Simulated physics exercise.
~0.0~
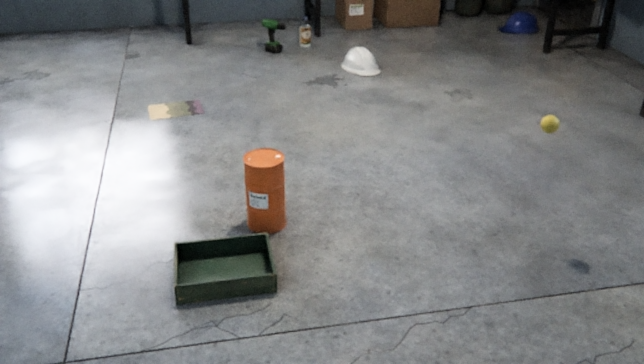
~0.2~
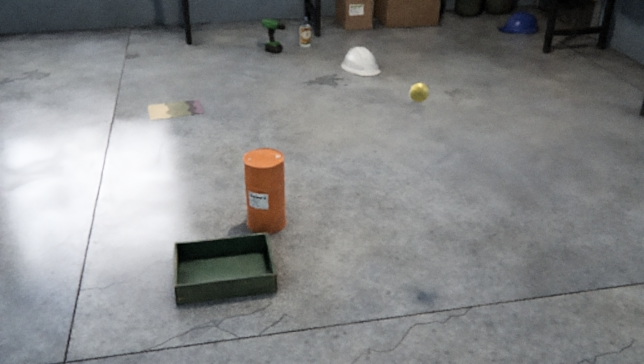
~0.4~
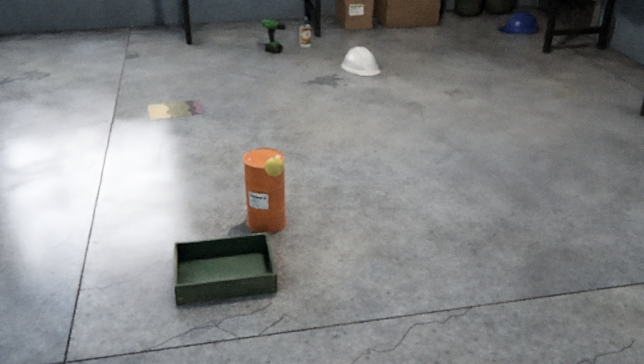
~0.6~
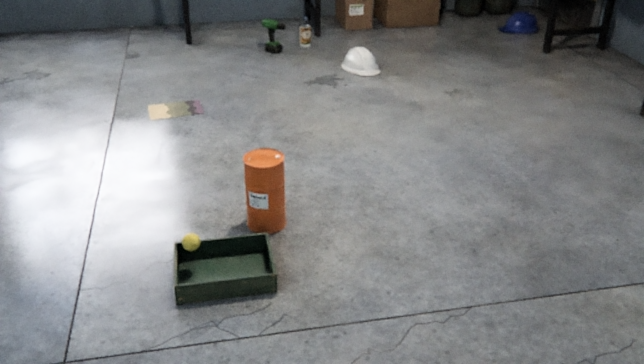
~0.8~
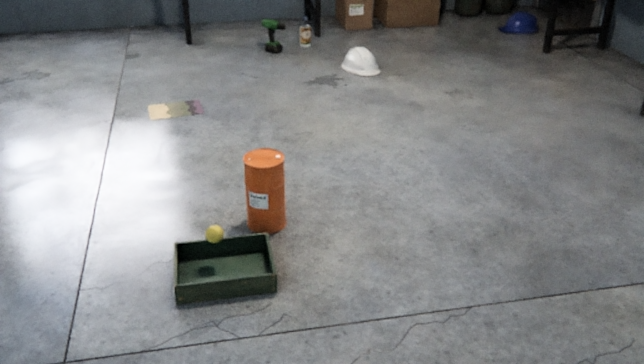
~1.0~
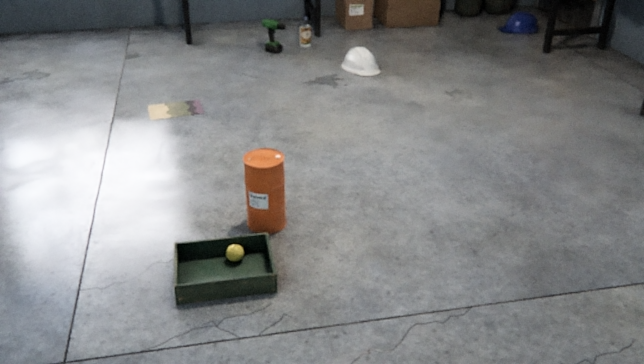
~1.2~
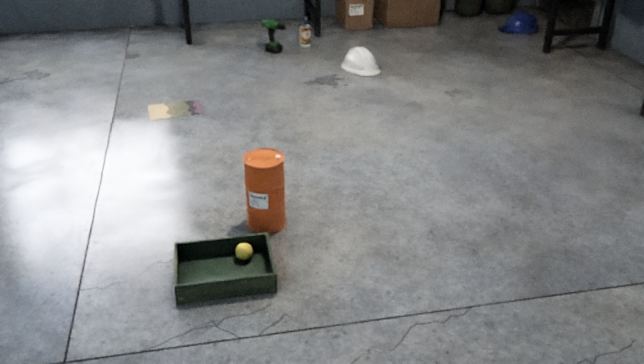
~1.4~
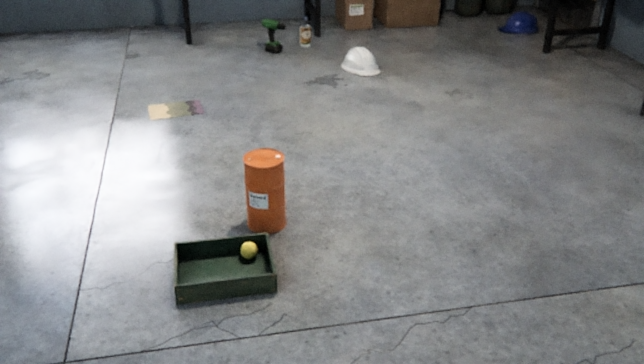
In the video, a yellow lemon flies left and downward across a concrete floor scene, passing in front of an upright orange canister, into an open green box, where it shifts right, bounces low, and ends inside near the back right, while the canister stays still.
